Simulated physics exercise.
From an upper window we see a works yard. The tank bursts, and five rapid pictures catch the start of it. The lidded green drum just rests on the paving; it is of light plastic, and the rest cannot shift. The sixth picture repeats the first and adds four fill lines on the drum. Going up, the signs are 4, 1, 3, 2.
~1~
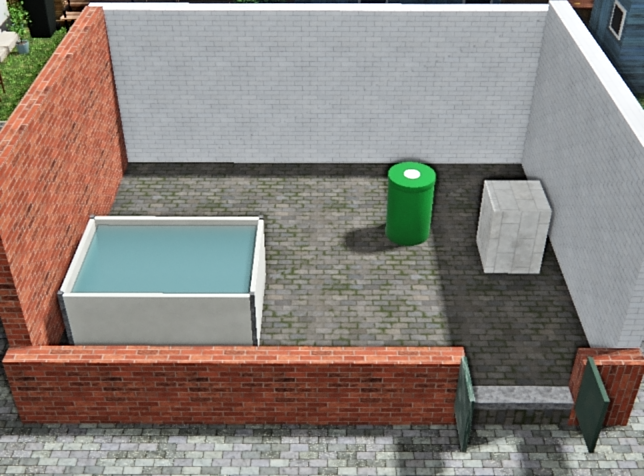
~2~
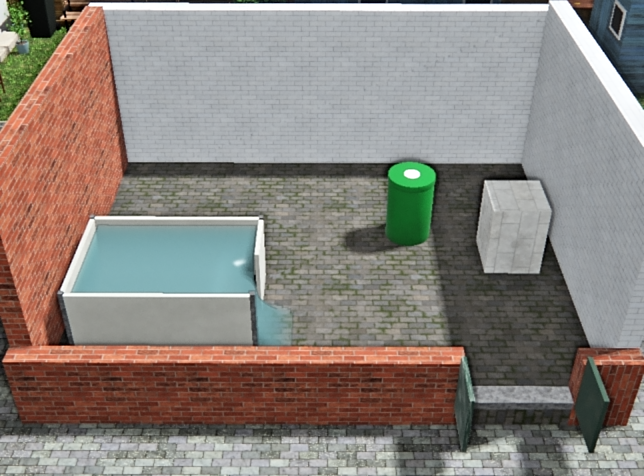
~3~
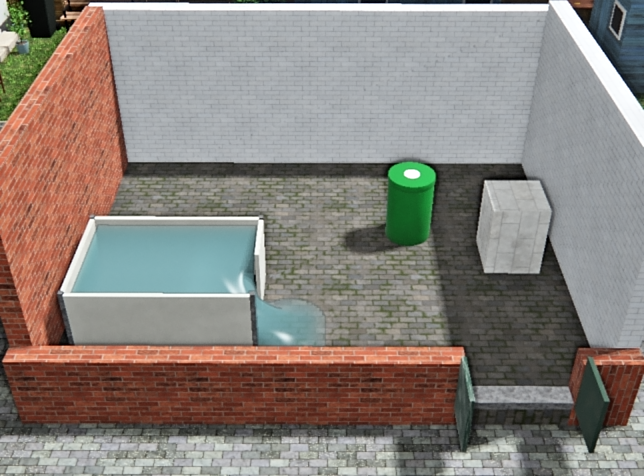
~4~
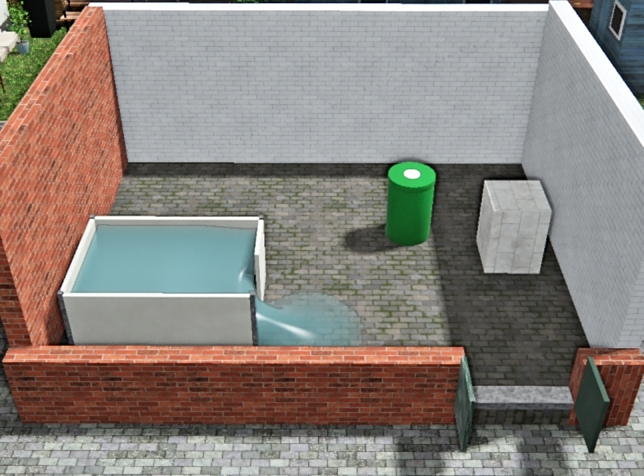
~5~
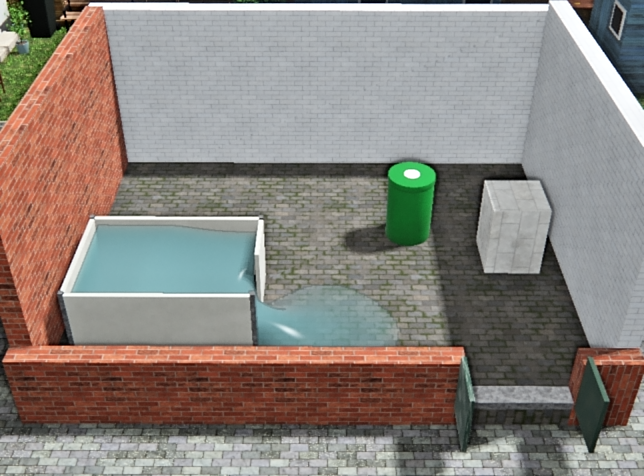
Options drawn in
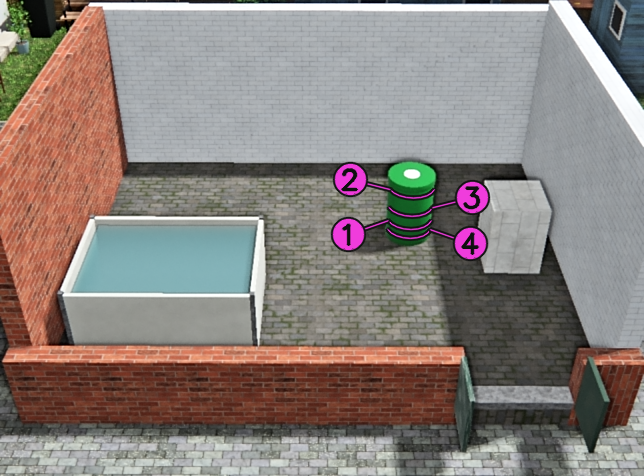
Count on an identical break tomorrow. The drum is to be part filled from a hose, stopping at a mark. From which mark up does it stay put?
4 will do.
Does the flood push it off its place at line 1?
No, not at all.
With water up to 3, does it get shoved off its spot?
No, that is safe.
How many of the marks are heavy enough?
All of the four.
On the marked copy, 1 at (410, 229); 2 at (413, 198); 3 at (412, 216); 4 at (410, 238); from the bottom up 4, 1, 3, 2.
For line 1, it does not move.
For line 2, it does not move.
For line 3, it does not move.
For line 4, it does not move.
